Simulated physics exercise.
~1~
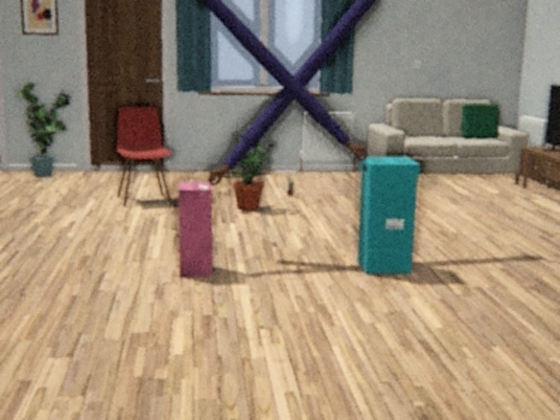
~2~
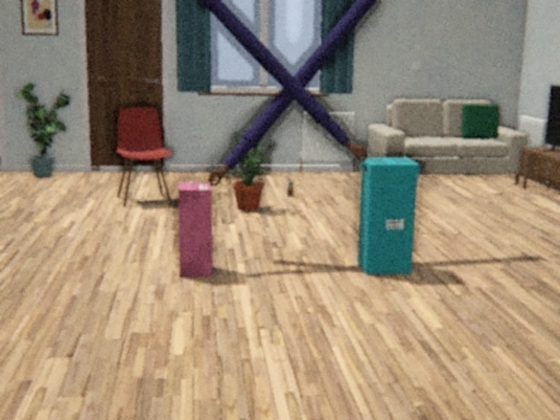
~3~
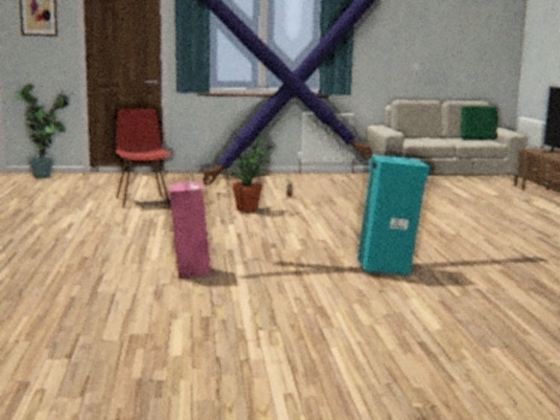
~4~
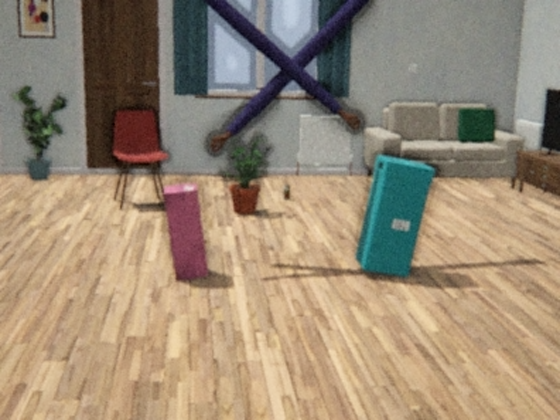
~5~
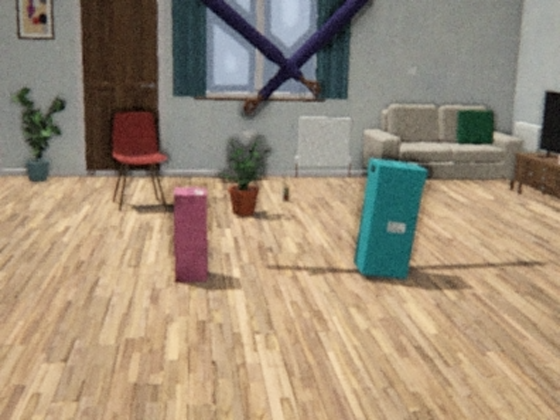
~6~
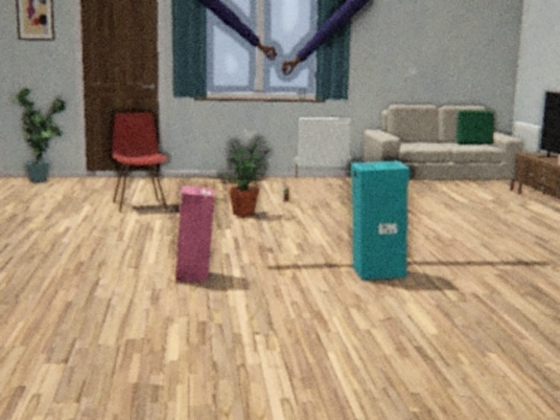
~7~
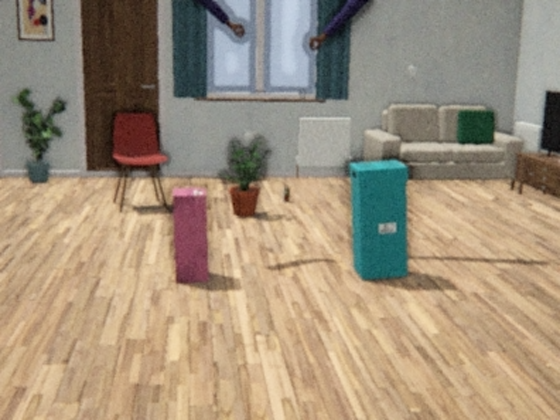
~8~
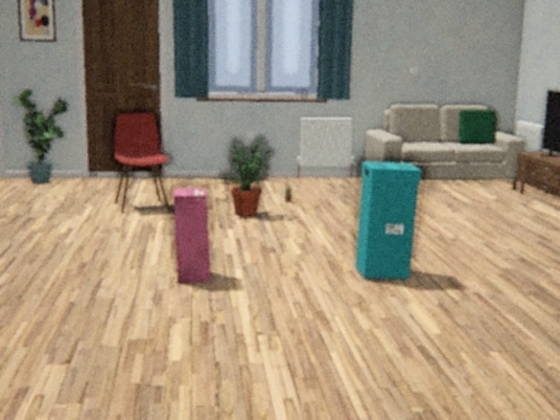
In a living room, a pink box and a turquoise box rocking as two purple-sleeved arms withdraw, both ending upright.
